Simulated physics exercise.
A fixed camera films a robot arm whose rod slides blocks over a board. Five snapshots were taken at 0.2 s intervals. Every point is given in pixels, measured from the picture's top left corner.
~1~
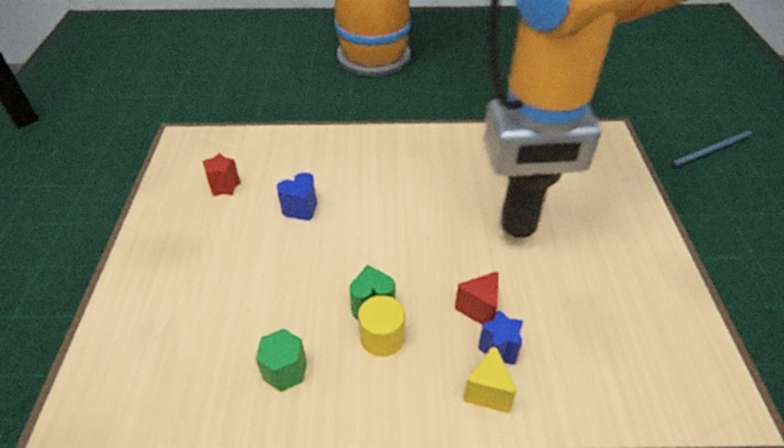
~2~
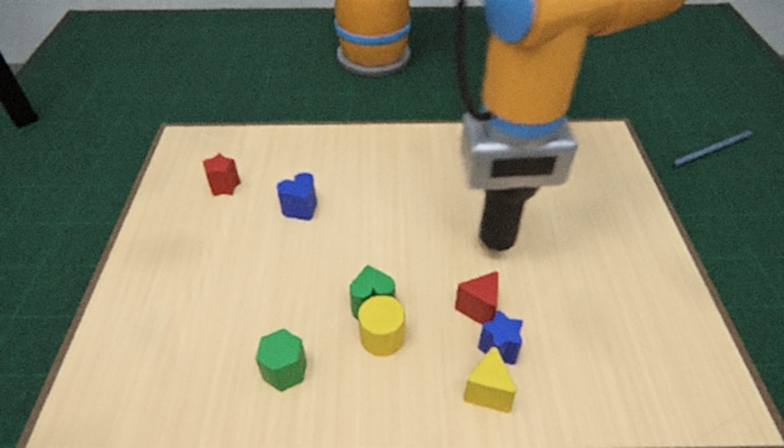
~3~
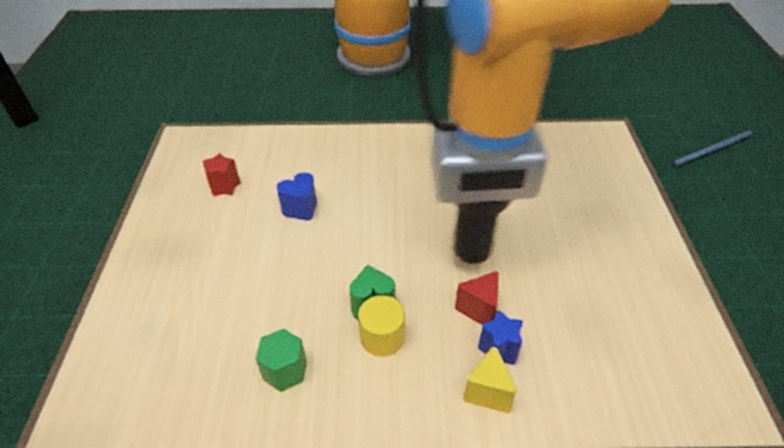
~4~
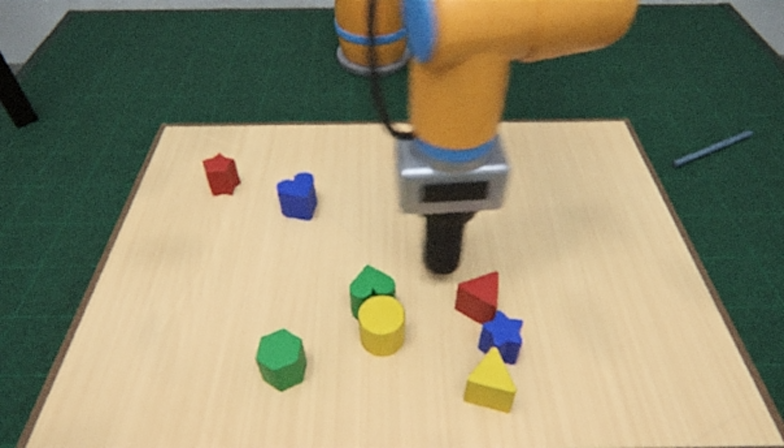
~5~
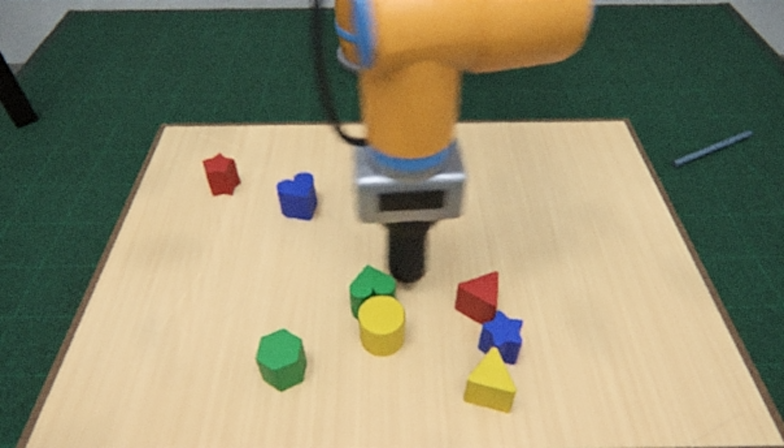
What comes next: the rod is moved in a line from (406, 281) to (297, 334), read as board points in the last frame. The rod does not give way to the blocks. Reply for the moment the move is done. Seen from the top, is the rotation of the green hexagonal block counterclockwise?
The answer is no.
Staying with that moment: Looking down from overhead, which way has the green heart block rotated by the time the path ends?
It spins against the clock.
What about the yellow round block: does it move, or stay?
The answer is that it is displaced.
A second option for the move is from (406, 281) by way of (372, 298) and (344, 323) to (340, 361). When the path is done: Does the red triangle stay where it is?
Yes, it checks out.
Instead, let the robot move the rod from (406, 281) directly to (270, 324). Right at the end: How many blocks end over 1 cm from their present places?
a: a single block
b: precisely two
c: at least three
My answer is option a.
What follows on the original path. One third of the way, rod at (371, 286); green heart block at (345, 300), turned 15° anticlockwise; yellow round block at (376, 325).
Two thirds of the way, rod at (332, 304); green hexagonal block at (275, 352); green heart block at (315, 325), turned 25° anticlockwise; yellow round block at (376, 325).
At the end, rod at (294, 323); green hexagonal block at (266, 362), turned 40° clockwise; green heart block at (305, 343), turned 55° anticlockwise; yellow round block at (376, 325); red triangle still.
